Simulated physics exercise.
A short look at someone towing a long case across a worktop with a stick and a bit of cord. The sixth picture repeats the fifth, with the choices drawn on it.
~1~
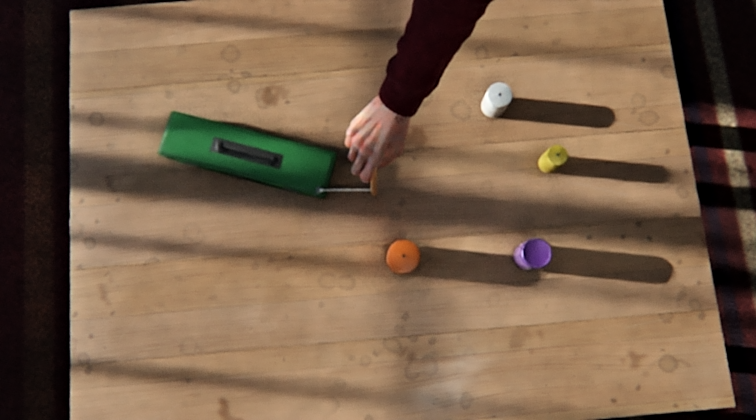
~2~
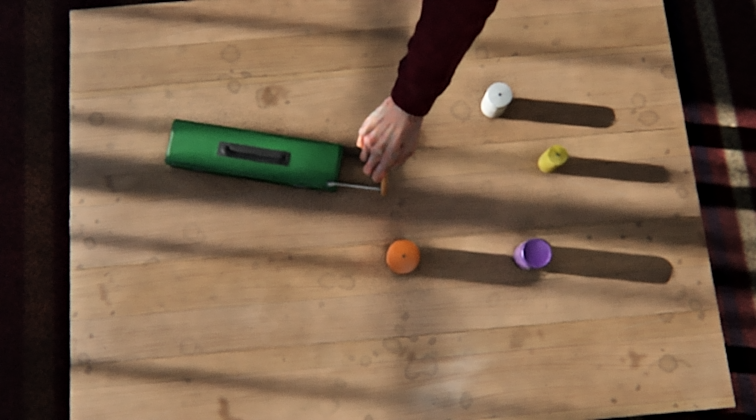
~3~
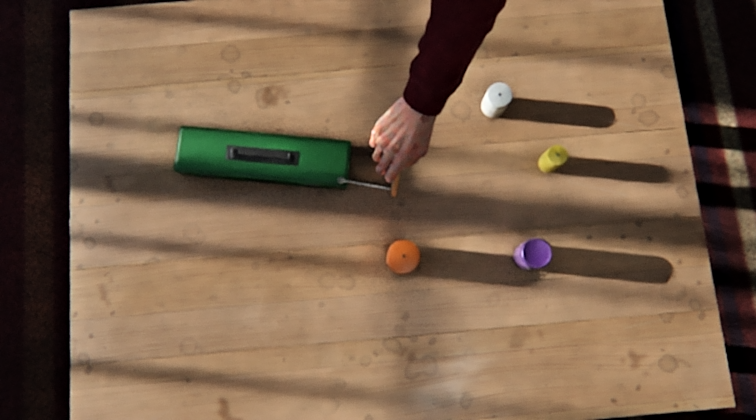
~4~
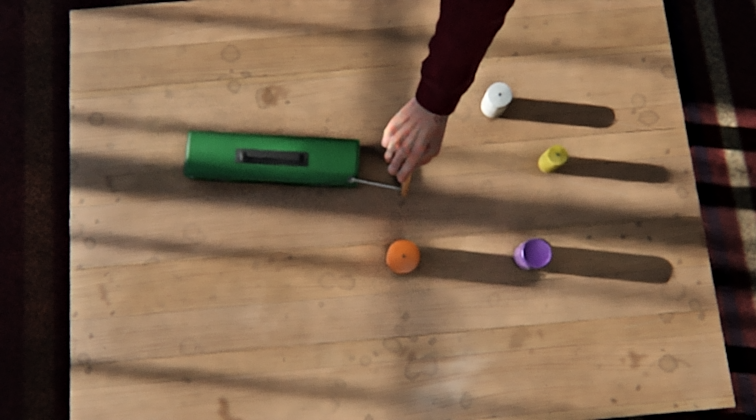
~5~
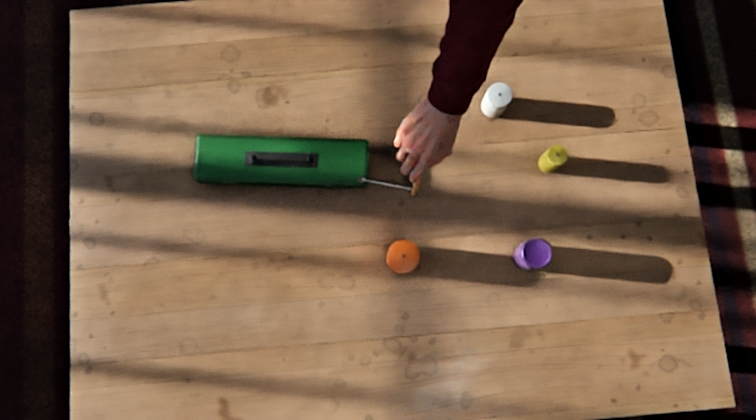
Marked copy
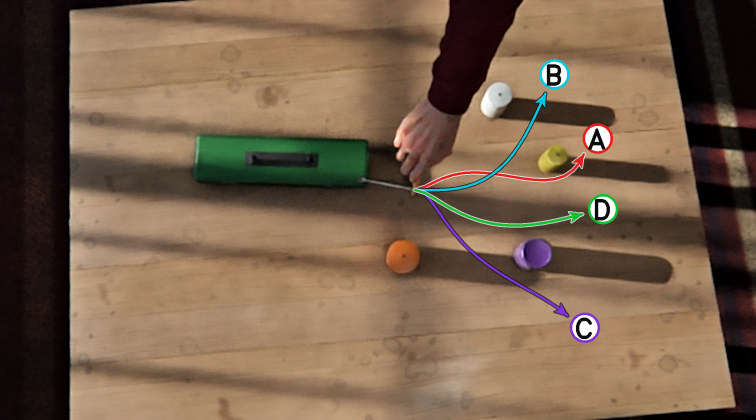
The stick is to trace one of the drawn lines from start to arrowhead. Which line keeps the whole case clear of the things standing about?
Path D touches nothing.
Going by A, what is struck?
The yellow candle.
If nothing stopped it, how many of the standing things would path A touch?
It touches one.
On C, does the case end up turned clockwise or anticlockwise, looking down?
On that path, clockwise.
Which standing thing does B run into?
It meets the white candle.
On the copy, A from (415, 190) via (504, 175) to (584, 154); B from (415, 190) via (501, 168) to (546, 94); C from (415, 190) via (486, 264) to (568, 316); D from (415, 190) via (501, 225) to (583, 214).
On D. First, foot of the stick (470, 218), middle of the case (338, 176).
Then, foot of the stick (532, 225), middle of the case (396, 192).
Finally, foot of the stick (584, 214), middle of the case (446, 200); nothing has been touched.
By contrast, A meets the yellow candle; B meets the white candle; C meets the orange tin and purple jar.
